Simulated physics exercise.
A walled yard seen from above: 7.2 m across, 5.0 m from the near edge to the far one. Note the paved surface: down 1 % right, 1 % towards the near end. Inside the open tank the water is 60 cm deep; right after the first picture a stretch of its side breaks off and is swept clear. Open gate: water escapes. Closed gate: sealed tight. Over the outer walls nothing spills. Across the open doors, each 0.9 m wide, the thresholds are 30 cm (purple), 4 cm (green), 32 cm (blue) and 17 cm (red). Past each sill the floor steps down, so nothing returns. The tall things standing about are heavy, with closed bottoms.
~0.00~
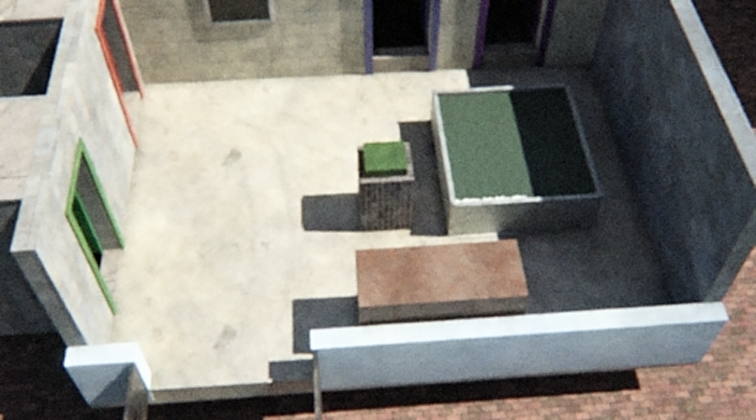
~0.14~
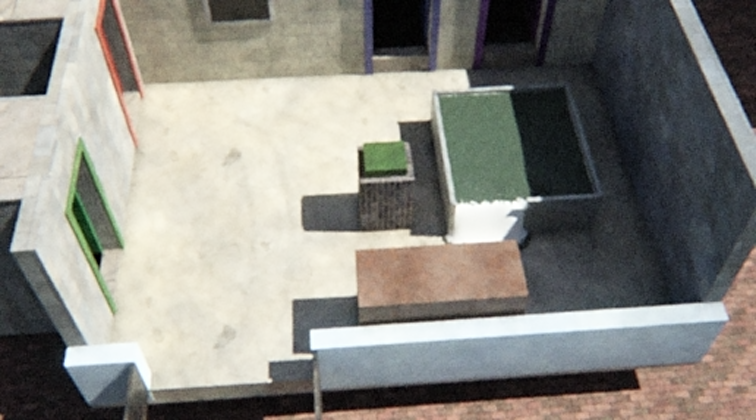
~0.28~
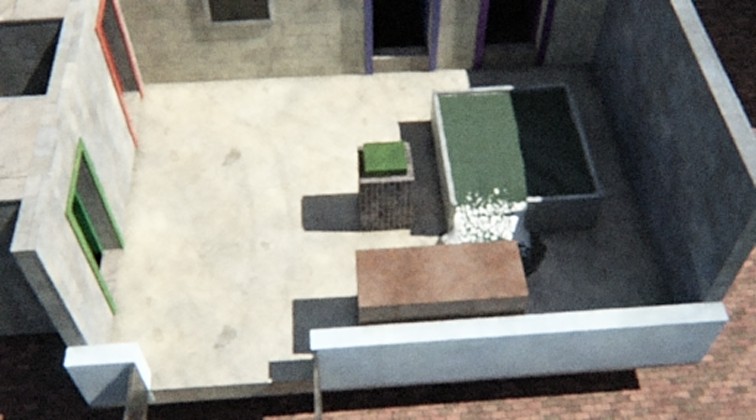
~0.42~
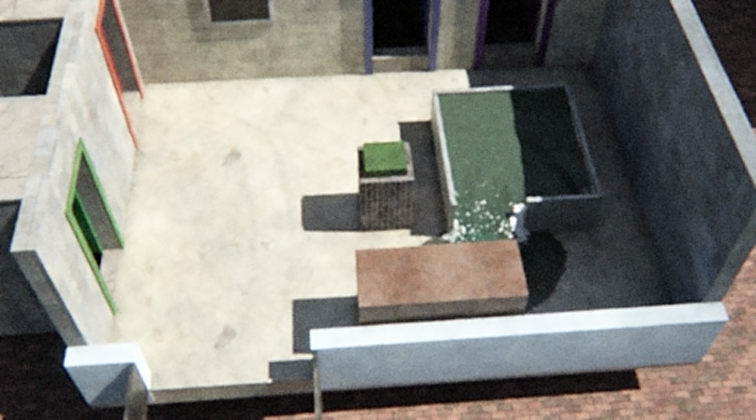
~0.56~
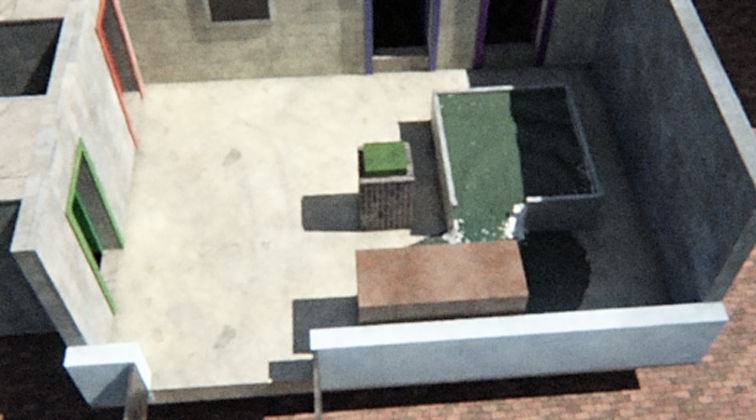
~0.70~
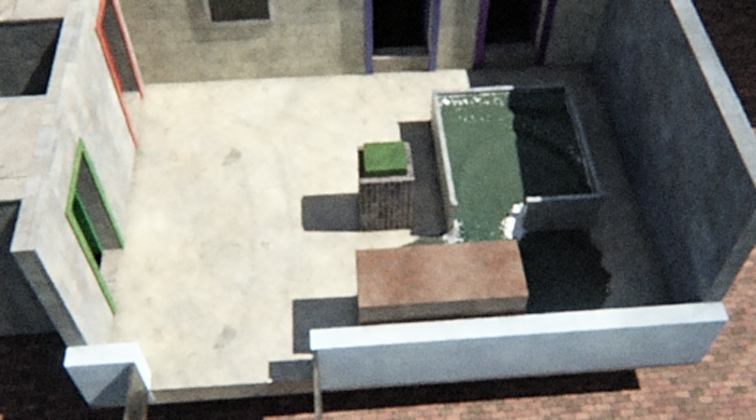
A walled yard with pale paving is seen from high above by a camera that stays still. A green-topped block stands near the middle, a reddish-brown block sits at the front, and an open tank of dark green water lies to the right, below purple-edged doorways. Part of the tank's front side breaks away, and water pours out in white froth, then spreads darkly across the shaded floor behind the low front wall.
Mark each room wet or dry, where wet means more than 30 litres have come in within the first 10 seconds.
Purple door - dry, green door - wet, blue door - dry, red door - dry.
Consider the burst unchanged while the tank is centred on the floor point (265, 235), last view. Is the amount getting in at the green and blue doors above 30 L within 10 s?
Well, green ends up inside the mark and blue ends up inside the mark.
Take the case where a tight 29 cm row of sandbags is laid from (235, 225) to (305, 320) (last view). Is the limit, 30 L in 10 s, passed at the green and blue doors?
Against the limit, the green door stays within it and the blue door stays within it.
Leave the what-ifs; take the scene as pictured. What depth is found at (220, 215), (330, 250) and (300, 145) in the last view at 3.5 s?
Close to 3, 6 and 0 centimetres.
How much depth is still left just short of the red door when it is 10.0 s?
The mean depth is around 3.5 cm.
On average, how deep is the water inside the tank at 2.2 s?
Some 35 cm on average.
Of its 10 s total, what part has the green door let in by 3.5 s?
Around 35 percent.
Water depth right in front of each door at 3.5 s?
Measured in centimetres, the purple door gives 0, the green door 10, the blue door 0 and the red door 3.
After 1.4 s water covers 15 % of the floor and is deepest (48 cm) near (476, 288); purple door not reached, green door not reached, blue door not reached, red door not reached.
After 2.2 s water covers 35 % of the floor and is deepest (39 cm) near (490, 287); purple door not reached, green door not reached, blue door not reached, red door not reached.
After 3.5 s water covers 60 % of the floor and is deepest (28 cm) near (490, 287); purple door not reached, green door 10 cm at the sill, 38 L in, blue door not reached, red door 3 cm at the sill, 0 L in.
After 6.0 s water covers 80 % of the floor and is deepest (19 cm) near (656, 338); purple door 8 cm at the sill, 0 L in, green door 8 cm at the sill, 91 L in, blue door 3 cm at the sill, 0 L in, red door 5 cm at the sill, 0 L in.
After 10.0 s water covers 95 % of the floor and is deepest (14 cm) near (658, 301); purple door 7 cm at the sill, 0 L in, green door 5 cm at the sill, 116 L in, blue door 9 cm at the sill, 0 L in, red door 4 cm at the sill, 0 L in.
